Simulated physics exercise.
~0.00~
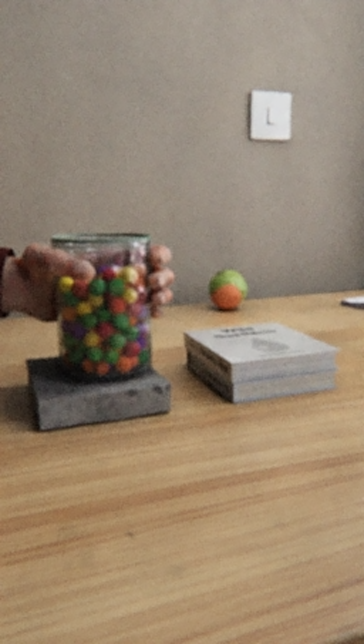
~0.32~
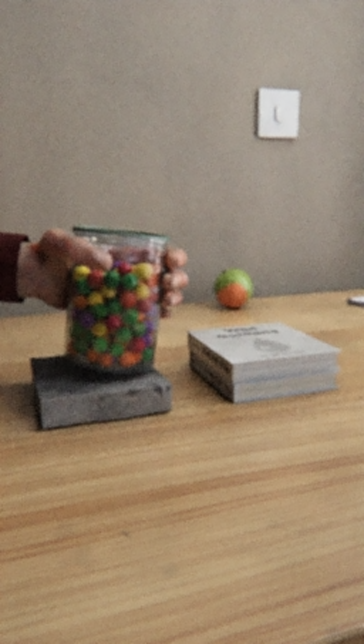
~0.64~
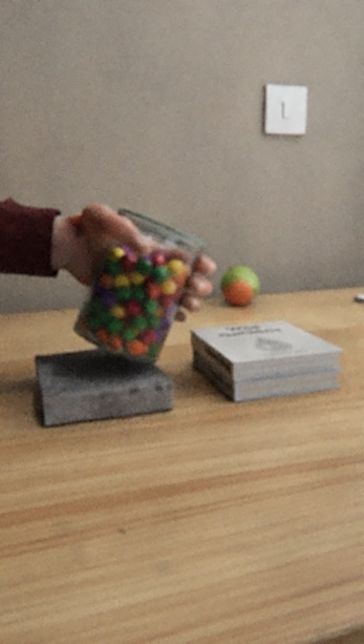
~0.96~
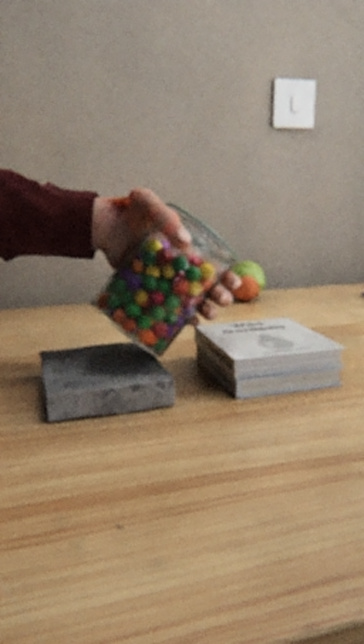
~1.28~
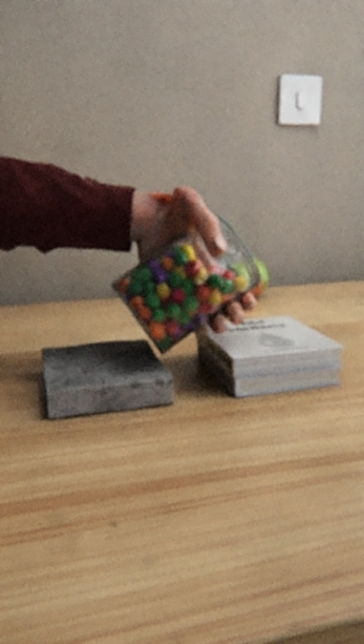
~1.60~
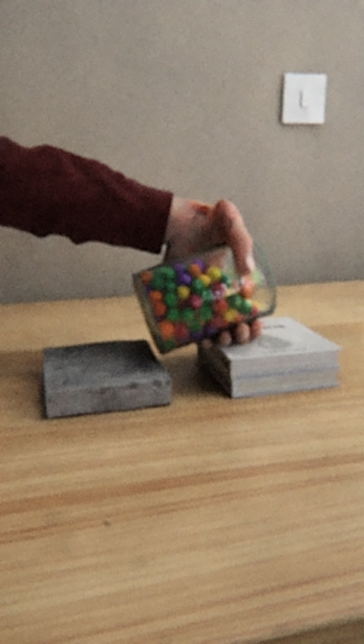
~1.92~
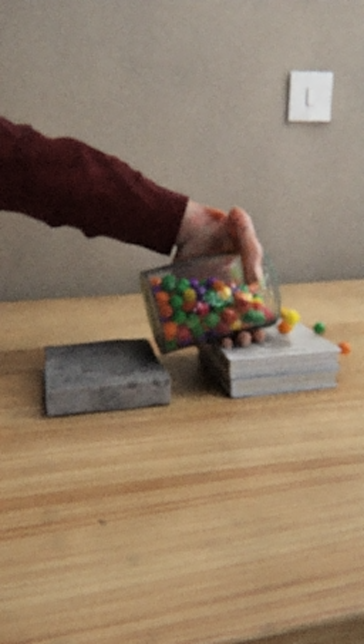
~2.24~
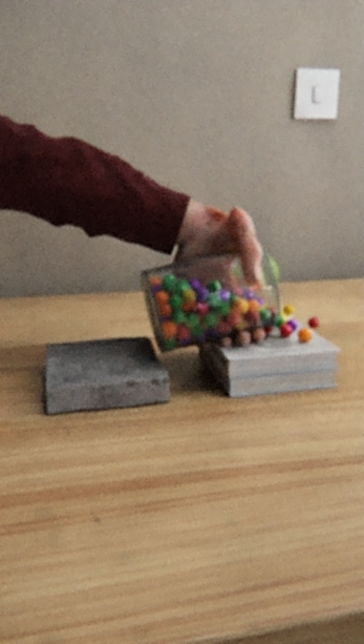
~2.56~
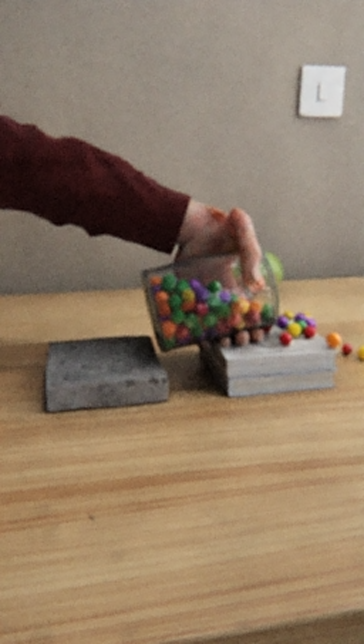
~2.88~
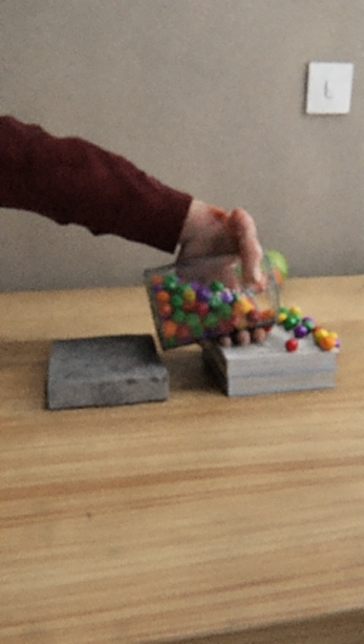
A hand in a dark red sleeve grips a clear glass jar of colourful gumballs on a dark grey block at the left of a wooden table, seen from the front and slightly above. To the right sits a pale grey stack of books, with a green and orange ball behind it and a white switch on the grey wall. The hand lifts the jar and tips it rightward, the gumballs staying inside at first. The jar comes to rest nearly on its side against the stack, and gumballs spill from its mouth. At the end, the hand still holds it there, with some gumballs out on the books and most still inside.
